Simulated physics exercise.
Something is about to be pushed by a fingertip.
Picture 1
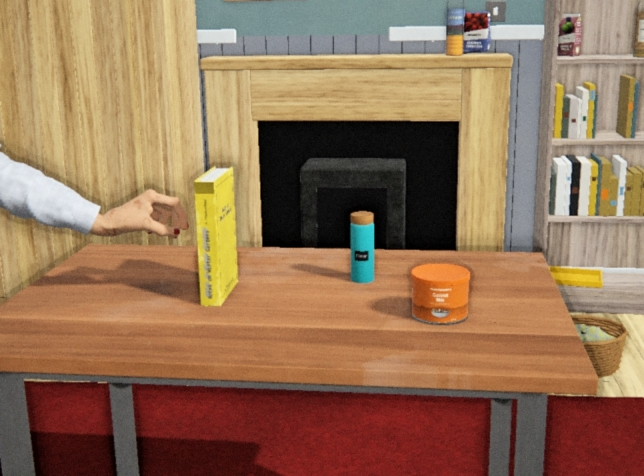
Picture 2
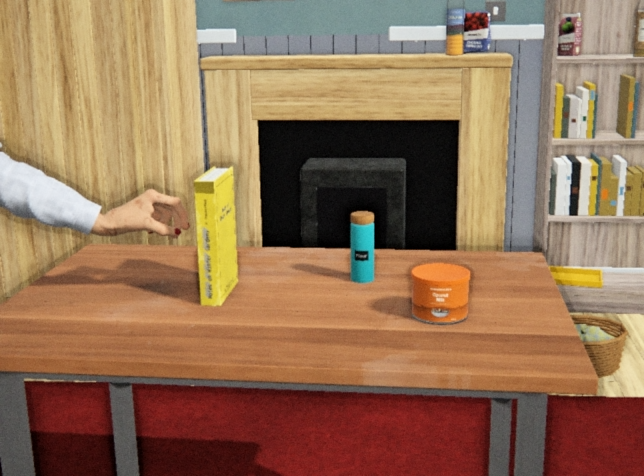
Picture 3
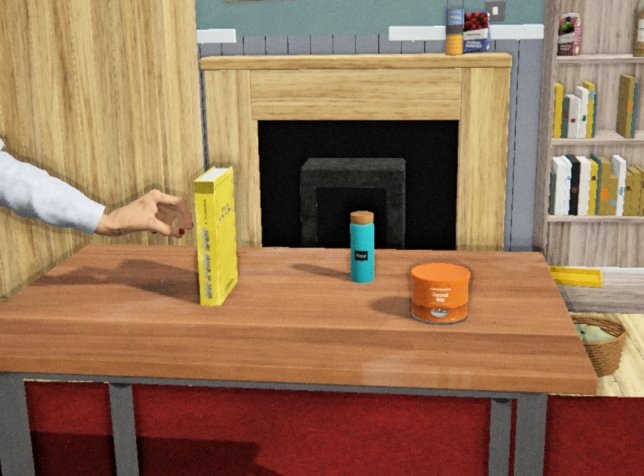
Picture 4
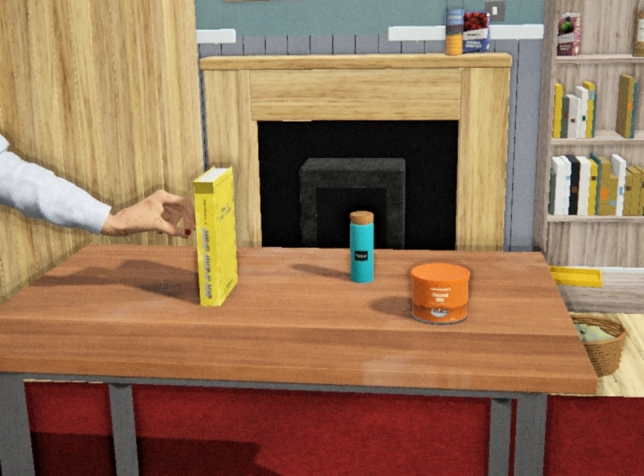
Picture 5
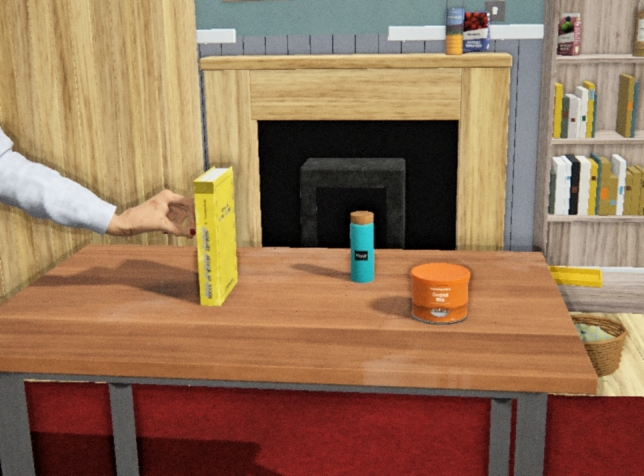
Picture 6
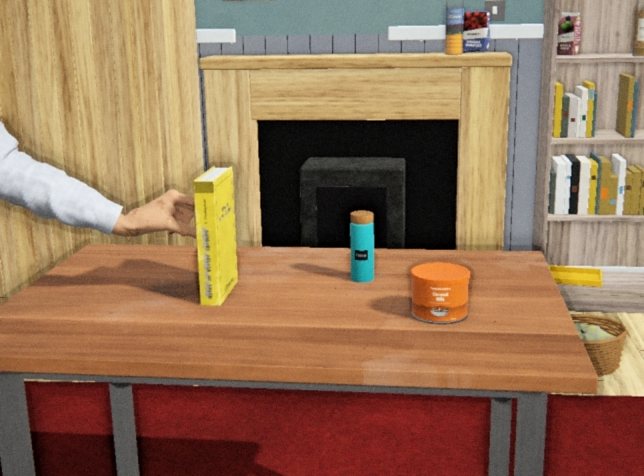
A hand in a light sleeve, holding a small dark object, moves slightly right until its fingers pass behind an upright yellow book on a wooden table. The book, a teal bottle and an orange container stay still.
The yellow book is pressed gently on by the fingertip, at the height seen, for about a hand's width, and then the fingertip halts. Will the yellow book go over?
Yes. It is upset.
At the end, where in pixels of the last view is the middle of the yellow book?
The object ends up somewhere near (294, 285).
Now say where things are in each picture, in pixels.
In the first frame, yellow book (217, 235).
In the second frame, yellow book (217, 235).
In the third frame, yellow book (217, 235).
In the fourth frame, yellow book (217, 235).
In the fifth frame, yellow book (217, 235).
In the sixth frame, yellow book (217, 234).
Then, 0.50 s on from there, yellow book turned 54° from how it was put near (271, 252).
Then, 0.60 s on from there, yellow book on its side near (294, 286).
In the end, toppled on the table, yellow book. At the end, from the last picture's camera, yellow book near (294, 286).
